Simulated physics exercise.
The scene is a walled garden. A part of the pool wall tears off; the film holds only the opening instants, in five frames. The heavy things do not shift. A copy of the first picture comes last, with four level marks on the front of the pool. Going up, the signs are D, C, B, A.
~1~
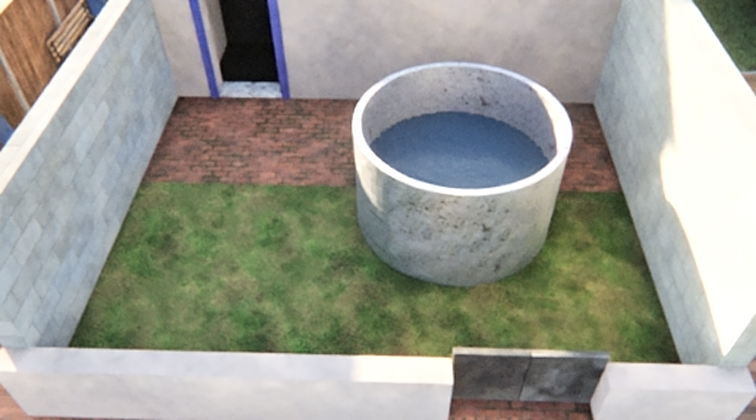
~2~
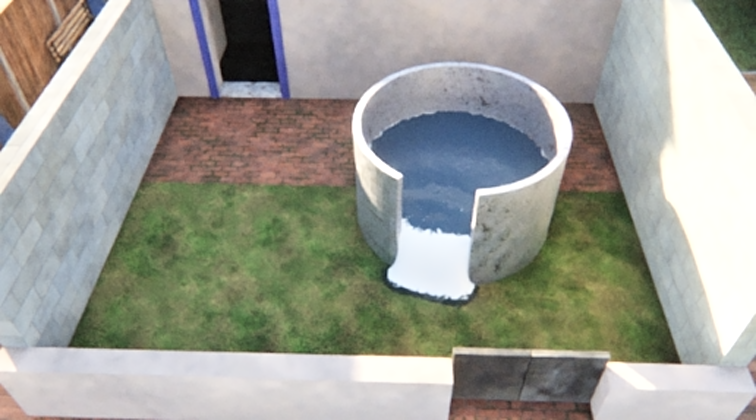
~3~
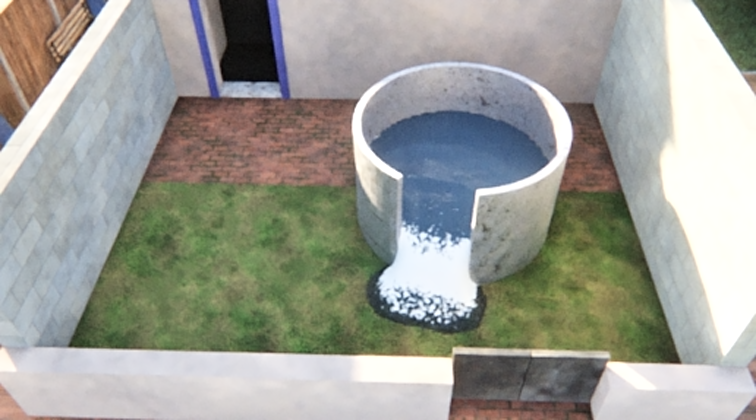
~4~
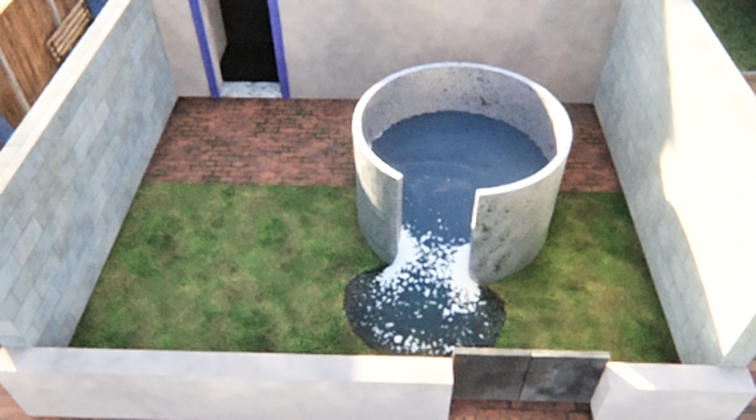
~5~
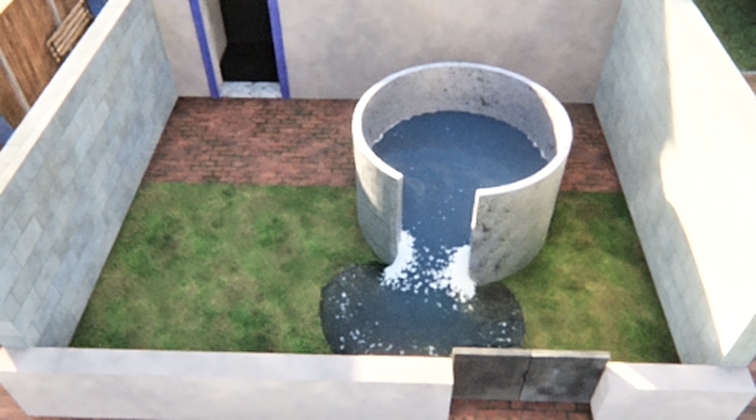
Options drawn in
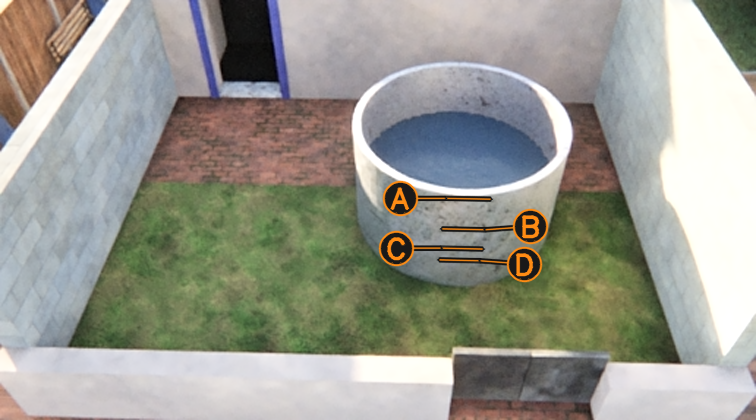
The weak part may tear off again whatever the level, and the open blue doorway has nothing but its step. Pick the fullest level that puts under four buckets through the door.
The answer is level B.
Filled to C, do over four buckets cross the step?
No.
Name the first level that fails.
A.
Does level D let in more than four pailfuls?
No, that is safe.
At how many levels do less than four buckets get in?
Three of the four.
In orange, A at (467, 198); B at (463, 229); C at (461, 248); D at (460, 260); from the bottom up D, C, B, A.
With A, some 15 bucketfuls get in.
With B, a bucket or two gets in.
With C, nothing gets over.
With D, nothing gets over.
